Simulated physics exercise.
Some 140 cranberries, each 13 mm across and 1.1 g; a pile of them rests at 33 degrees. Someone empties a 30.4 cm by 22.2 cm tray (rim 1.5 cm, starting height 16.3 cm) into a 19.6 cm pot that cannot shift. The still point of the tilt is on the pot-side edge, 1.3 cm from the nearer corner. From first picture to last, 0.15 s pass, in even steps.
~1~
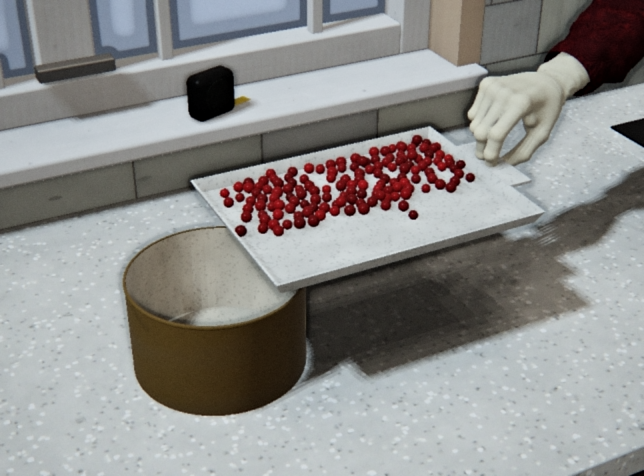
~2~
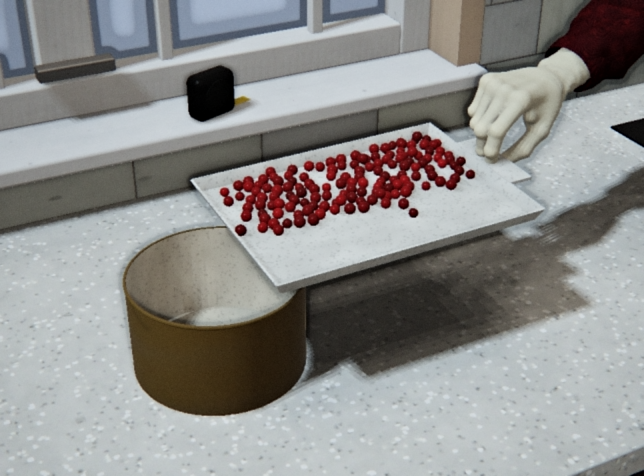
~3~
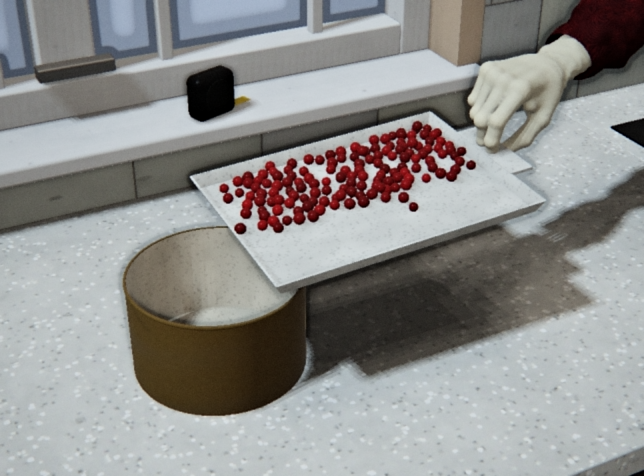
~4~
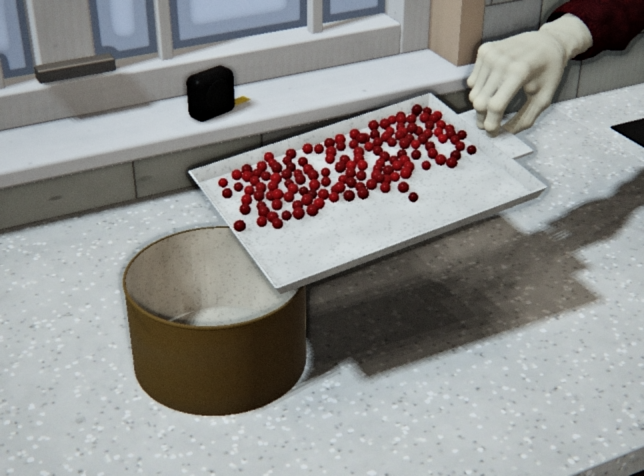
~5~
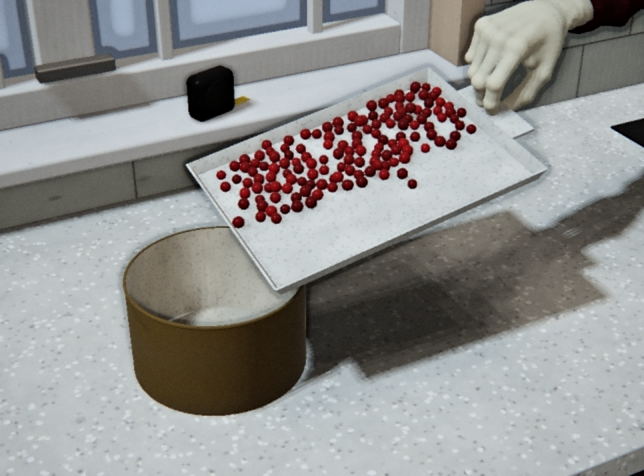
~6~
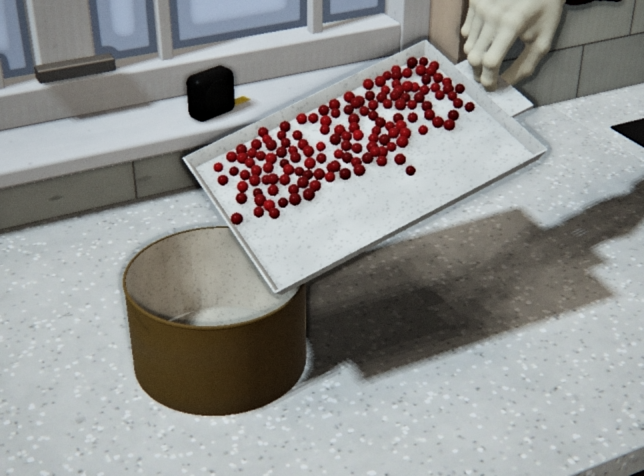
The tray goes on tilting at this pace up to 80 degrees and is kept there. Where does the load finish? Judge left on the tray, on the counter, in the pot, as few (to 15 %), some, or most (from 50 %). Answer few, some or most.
Tray: Few, counter: Most, pot: Few.
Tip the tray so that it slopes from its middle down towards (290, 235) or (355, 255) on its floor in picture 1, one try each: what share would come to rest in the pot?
About 45 and 0 per cent.
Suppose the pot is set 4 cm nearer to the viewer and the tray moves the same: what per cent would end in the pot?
It would be near 25 per cent.
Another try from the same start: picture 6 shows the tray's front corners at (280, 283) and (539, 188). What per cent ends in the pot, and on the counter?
Pot 0, counter 100.
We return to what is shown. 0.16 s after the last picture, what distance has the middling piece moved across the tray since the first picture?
Some 1 cm.
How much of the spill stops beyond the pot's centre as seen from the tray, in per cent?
Some 100 per cent.
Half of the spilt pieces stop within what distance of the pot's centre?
Roughly 26 cm.
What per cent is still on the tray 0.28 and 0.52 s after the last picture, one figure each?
In turn: 100, 0.
Then, 0.16 s after the last picture, tilt 52 degrees; the tray holds 100 %, the pot 0 %.
Then, 0.28 s after the last picture, tilt 73 degrees; the tray holds 100 %, the pot 0 %.
Then, 0.52 s after the last picture, tilt 80 degrees; the tray holds 0 %, the pot 5 %.
In the end, tray 0 %, counter 95 %, pot 5 %.
